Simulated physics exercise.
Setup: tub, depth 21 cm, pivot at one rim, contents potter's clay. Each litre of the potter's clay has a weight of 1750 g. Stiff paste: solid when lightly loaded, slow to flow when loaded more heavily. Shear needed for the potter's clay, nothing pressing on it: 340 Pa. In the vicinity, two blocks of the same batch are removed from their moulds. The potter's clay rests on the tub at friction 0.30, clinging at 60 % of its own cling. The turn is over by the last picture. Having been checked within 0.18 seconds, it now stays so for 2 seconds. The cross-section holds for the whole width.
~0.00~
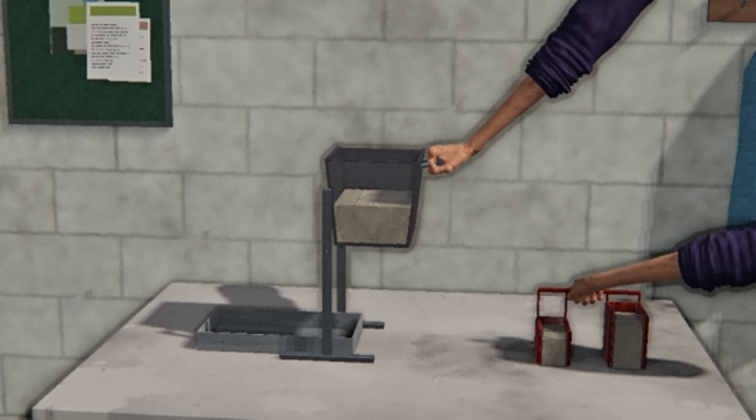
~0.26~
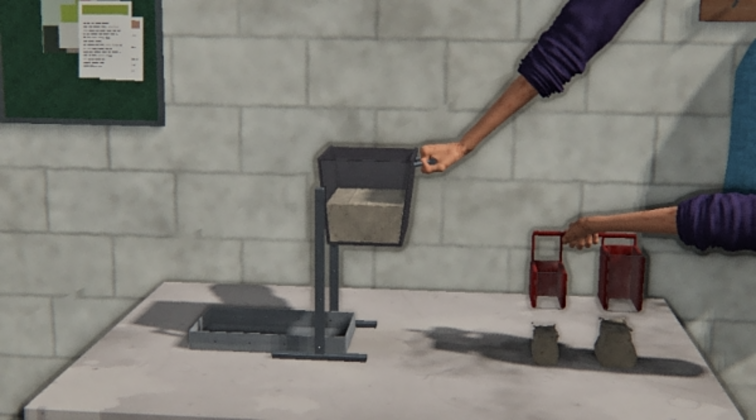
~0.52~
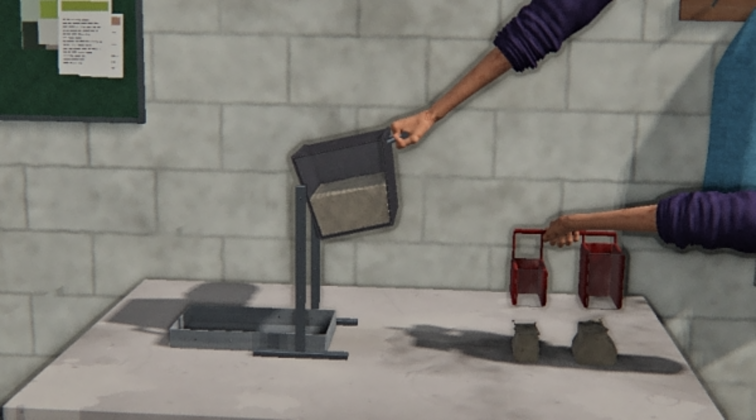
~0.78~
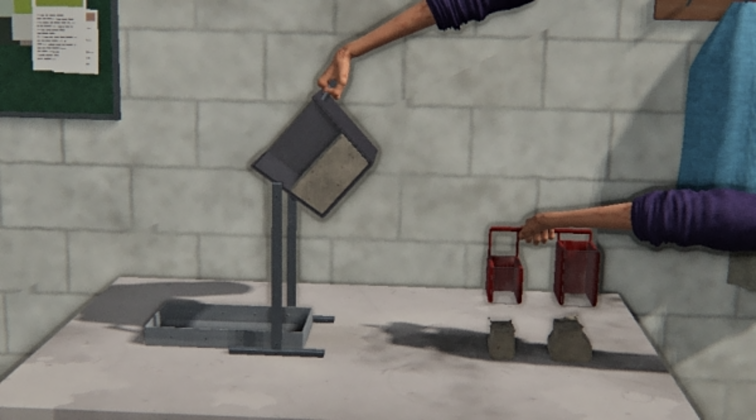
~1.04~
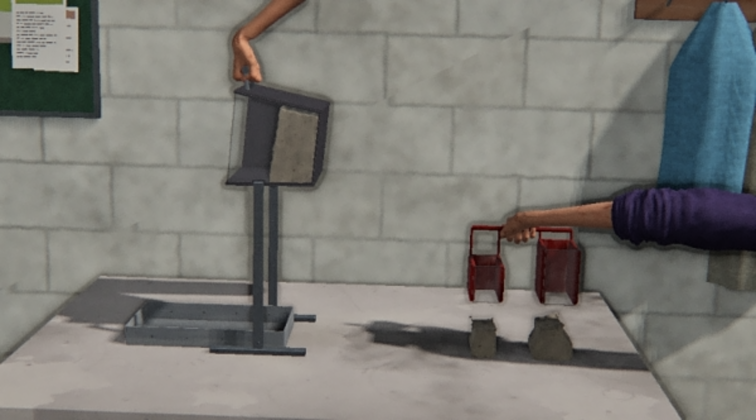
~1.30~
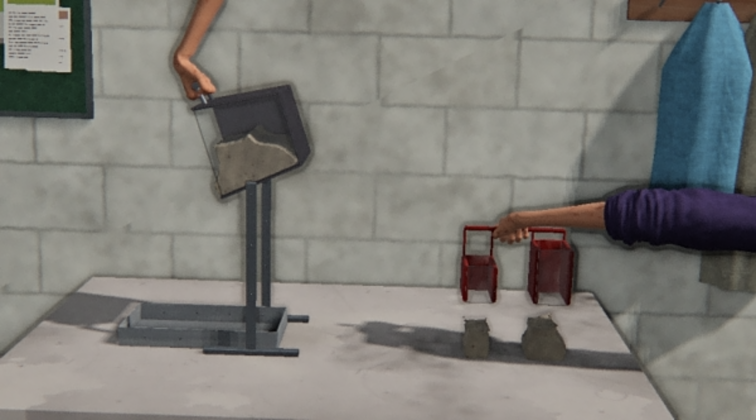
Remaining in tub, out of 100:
0 out of 100.
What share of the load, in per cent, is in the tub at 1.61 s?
About 30 %.
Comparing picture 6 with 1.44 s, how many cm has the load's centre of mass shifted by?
About 9 cm.
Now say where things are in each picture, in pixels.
The first frame shows handle-side rim at (417, 162), tilt 0 degrees; highest point of the potter's clay at (358, 204); test blocks 7.5 cm, 12 cm high (left to right).
The second frame shows handle-side rim at (409, 161), tilt 0 degrees; highest point of the potter's clay at (350, 204); test blocks 7.4 cm, 9.6 cm high (left to right).
The third frame shows handle-side rim at (381, 139), tilt 13 degrees; highest point of the potter's clay at (381, 186); test blocks 7.4 cm, 8.9 cm high (left to right).
The fourth frame shows handle-side rim at (312, 99), tilt 49 degrees; highest point of the potter's clay at (340, 137); test blocks 7.4 cm, 8.9 cm high (left to right).
The fifth frame shows handle-side rim at (235, 94), tilt 85 degrees; highest point of the potter's clay at (284, 109); test blocks 7.4 cm, 8.9 cm high (left to right).
The sixth frame shows handle-side rim at (193, 111), tilt 108 degrees; highest point of the potter's clay at (246, 137); test blocks 7.4 cm, 8.9 cm high (left to right).
By 1.44 s, the tub is at 108 degrees and holds 54 %.
By 1.61 s, the tub is at 108 degrees and holds 28 %.
By 1.78 s, the tub is at 108 degrees and holds 8 %.
By 1.95 s, the tub is at 108 degrees and holds 3 %.
By 3.30 s, at the end, the tub is at 108 degrees and holds 0 %.
